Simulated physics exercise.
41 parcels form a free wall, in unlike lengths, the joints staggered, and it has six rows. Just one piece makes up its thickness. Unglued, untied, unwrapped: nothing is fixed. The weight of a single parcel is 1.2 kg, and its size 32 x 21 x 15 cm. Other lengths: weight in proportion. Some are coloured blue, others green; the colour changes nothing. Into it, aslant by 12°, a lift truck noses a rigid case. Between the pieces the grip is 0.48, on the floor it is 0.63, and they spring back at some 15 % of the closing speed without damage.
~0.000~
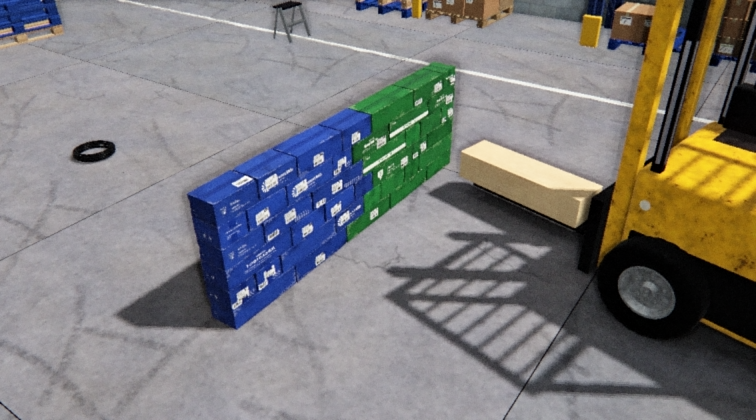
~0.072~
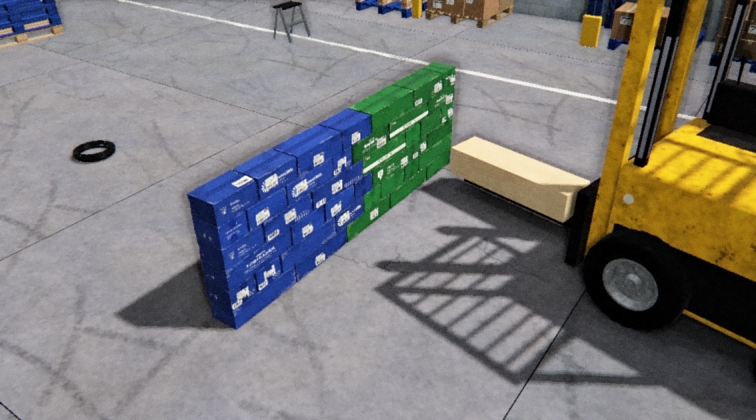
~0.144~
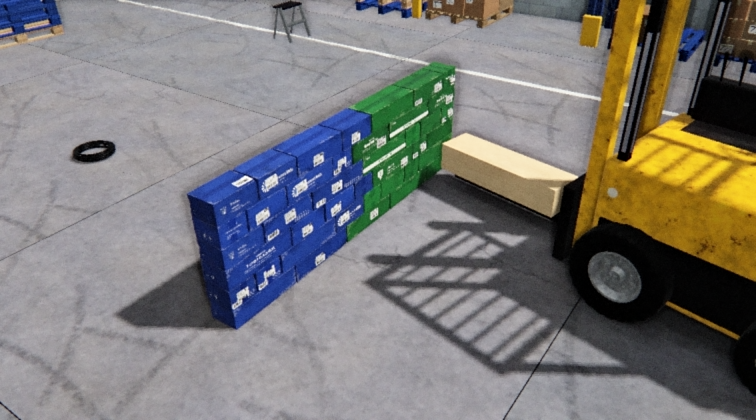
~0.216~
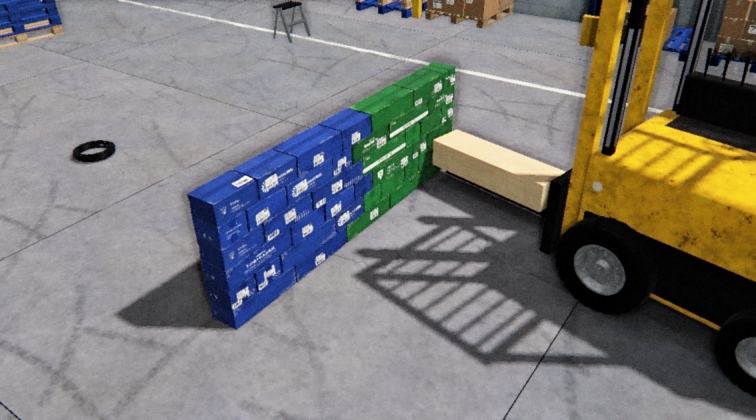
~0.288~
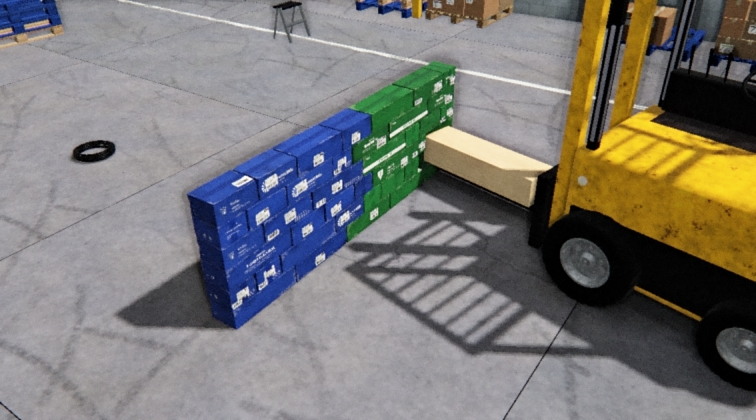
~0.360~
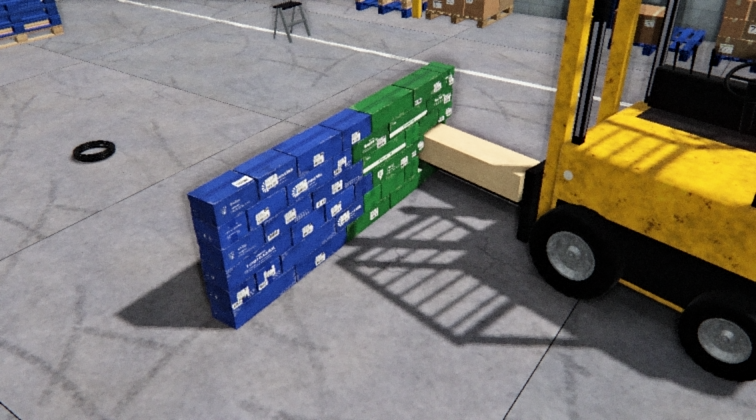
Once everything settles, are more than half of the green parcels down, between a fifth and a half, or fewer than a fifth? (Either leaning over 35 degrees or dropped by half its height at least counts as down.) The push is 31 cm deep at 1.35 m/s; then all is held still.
Between a fifth and a half are down.
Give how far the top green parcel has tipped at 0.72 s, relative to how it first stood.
About 5°.
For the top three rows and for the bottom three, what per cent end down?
20 % and 10 %.
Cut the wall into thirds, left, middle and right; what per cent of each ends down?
Going left to right, I get 0, 0 and 50 percent.
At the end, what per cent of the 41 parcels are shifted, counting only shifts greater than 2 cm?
Moved: 25 per cent.
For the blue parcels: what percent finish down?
By colour: Blue 0 per cent.
By 0.46 s, none of the 20 green parcels down (0 of 41 in all colours); top green parcel moved 29 mm.
By 0.72 s, 2 of the 20 green parcels down (2 of 41 in all colours); top green parcel tilted 3°.
By 1.12 s, 5 of the 20 green parcels down (5 of 41 in all colours); top green parcel tilted 27°.
By 2.28 s, 6 of the 20 green parcels down (6 of 41 in all colours); top green parcel tilted 40°, 7 cm lower.
When it is over (3.3 s), 6 of the 20 green parcels down (6 of 41 in all colours); top green parcel tilted 40°, 7 cm lower; top blue parcel unmoved. That is 30 per cent. In pixels of the last frame, middles, top green parcel near (414, 89), top blue parcel near (308, 150).
